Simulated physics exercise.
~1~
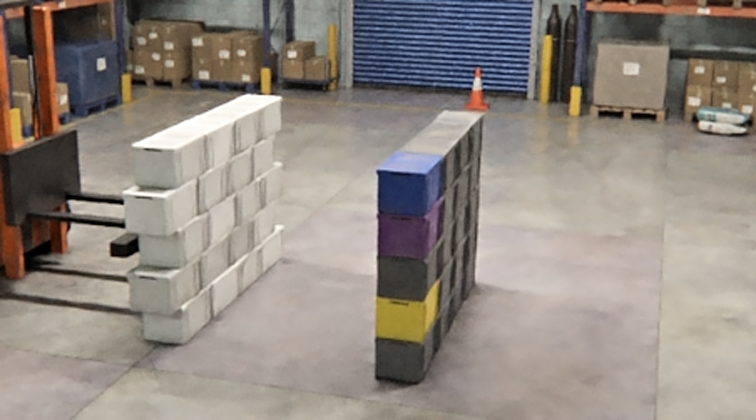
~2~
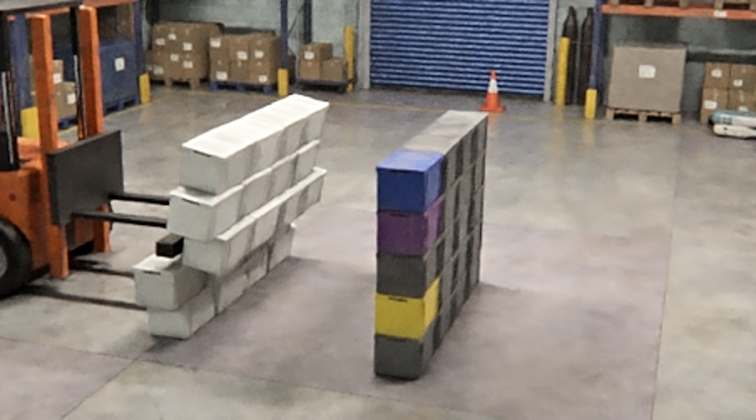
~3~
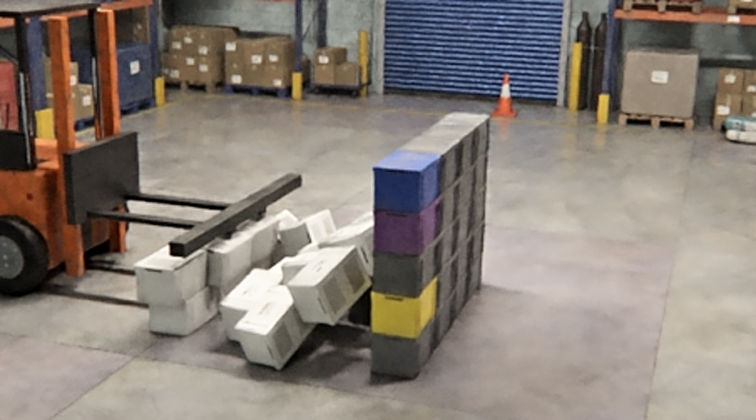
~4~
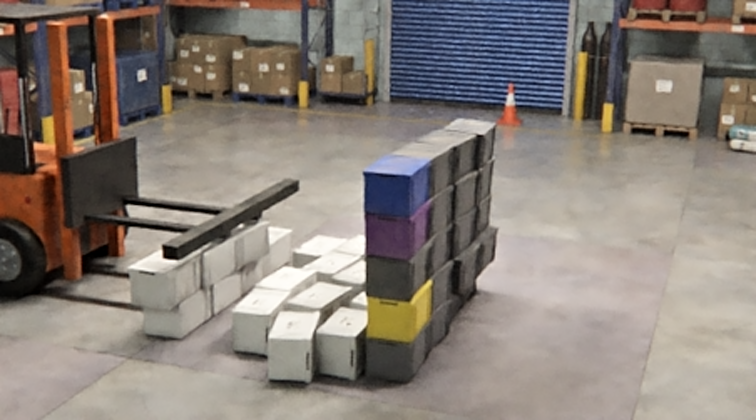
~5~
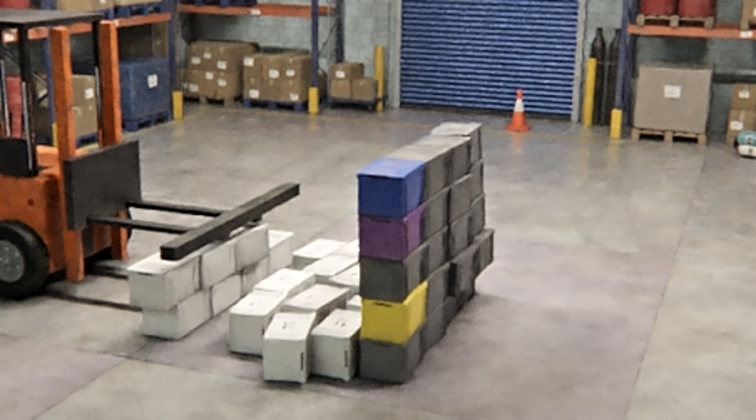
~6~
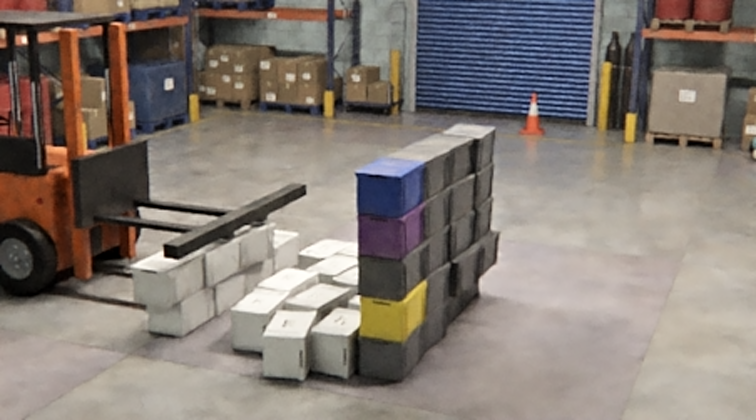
On a warehouse floor, a forklift pushed a dark beam rightward into a wall of stacked white totes, toppling its upper rows against a second wall of dark and coloured totes, which was knocked slightly out of line but stayed standing.
